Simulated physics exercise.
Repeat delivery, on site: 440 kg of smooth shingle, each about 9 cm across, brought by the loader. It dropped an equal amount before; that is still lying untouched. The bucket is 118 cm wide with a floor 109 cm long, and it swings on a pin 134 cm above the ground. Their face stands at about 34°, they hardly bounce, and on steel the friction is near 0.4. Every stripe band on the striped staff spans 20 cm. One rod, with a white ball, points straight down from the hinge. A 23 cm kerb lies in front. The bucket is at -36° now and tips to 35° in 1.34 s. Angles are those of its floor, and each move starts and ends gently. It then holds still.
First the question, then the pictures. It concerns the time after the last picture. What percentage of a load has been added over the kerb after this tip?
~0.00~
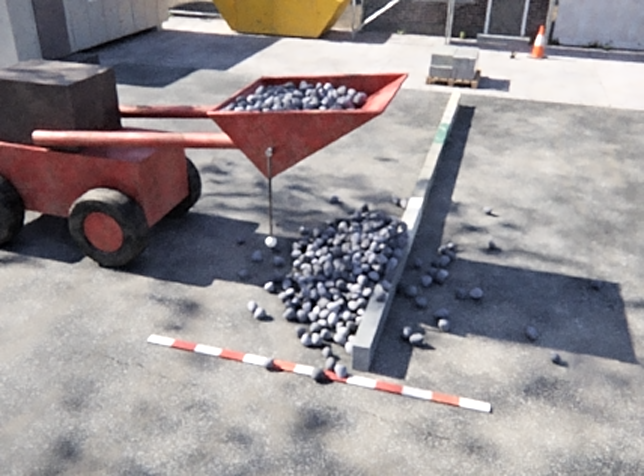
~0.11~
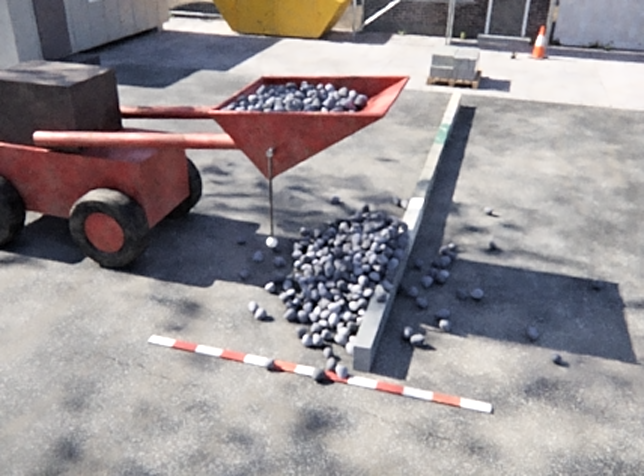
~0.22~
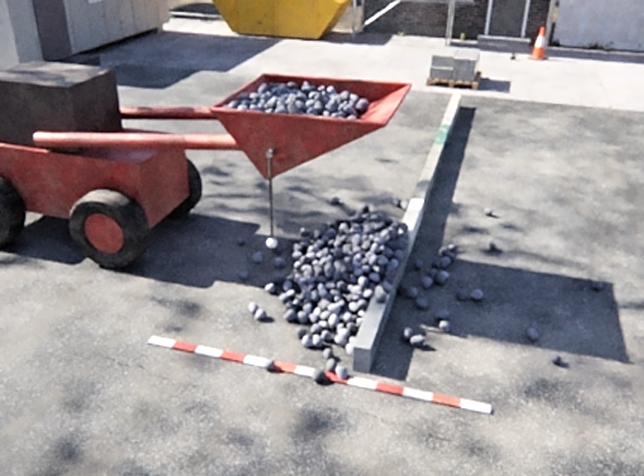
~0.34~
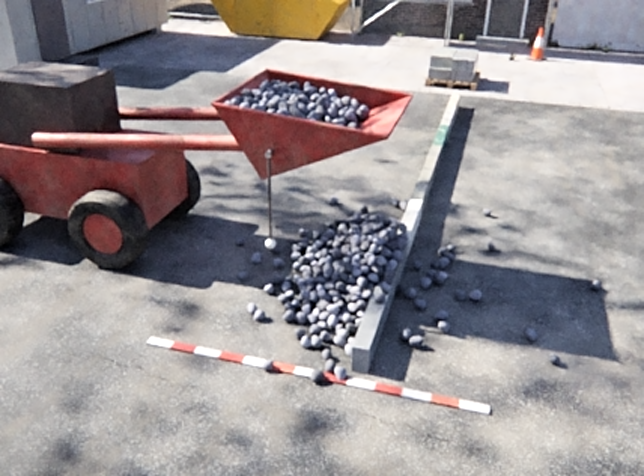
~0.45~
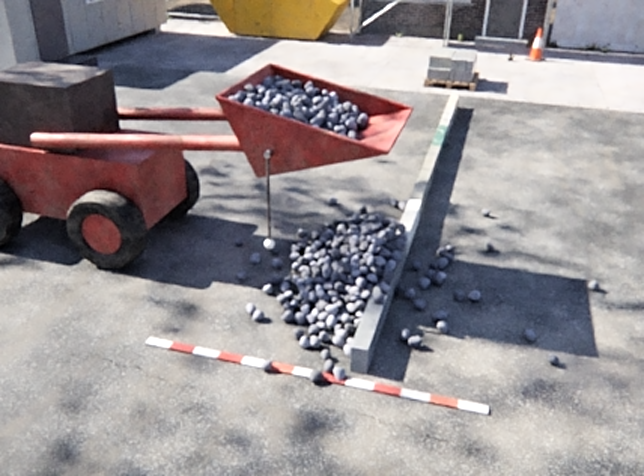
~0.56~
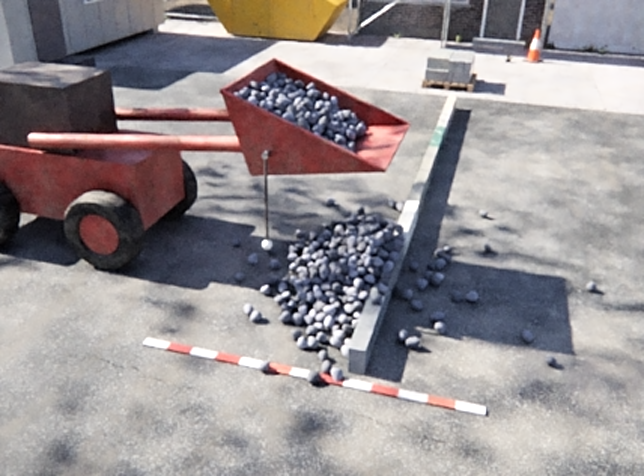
85 %.
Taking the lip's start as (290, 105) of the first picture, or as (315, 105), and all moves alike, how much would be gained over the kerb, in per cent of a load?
Near 0 in a hundred, then near 10 in a hundred.
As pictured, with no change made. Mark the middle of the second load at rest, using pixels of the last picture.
Roughly at pixel (443, 284).
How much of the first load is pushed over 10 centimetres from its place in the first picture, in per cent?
Close to 5 in a hundred of them.
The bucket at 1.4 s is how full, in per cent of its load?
Around 65 per cent of the load is still inside.
After 1.0 s the floor is at 24°; in per cent of one load, 100 in the bucket, 95 on this side of the kerb, 5 over the kerb; the foremost stones are at (501, 290).
After 1.4 s the floor is at 35°; in per cent of one load, 66 in the bucket, 123 on this side of the kerb, 11 over the kerb; the foremost stones are at (501, 290).
After 1.8 s the floor is at 35°; in per cent of one load, 20 in the bucket, 129 on this side of the kerb, 52 over the kerb; the foremost stones are at (511, 297).
After 4.6 s the floor is at 35°; in per cent of one load, 0 in the bucket, 110 on this side of the kerb, 90 over the kerb; the foremost stones are at (607, 306). Net gain over the kerb, 85.
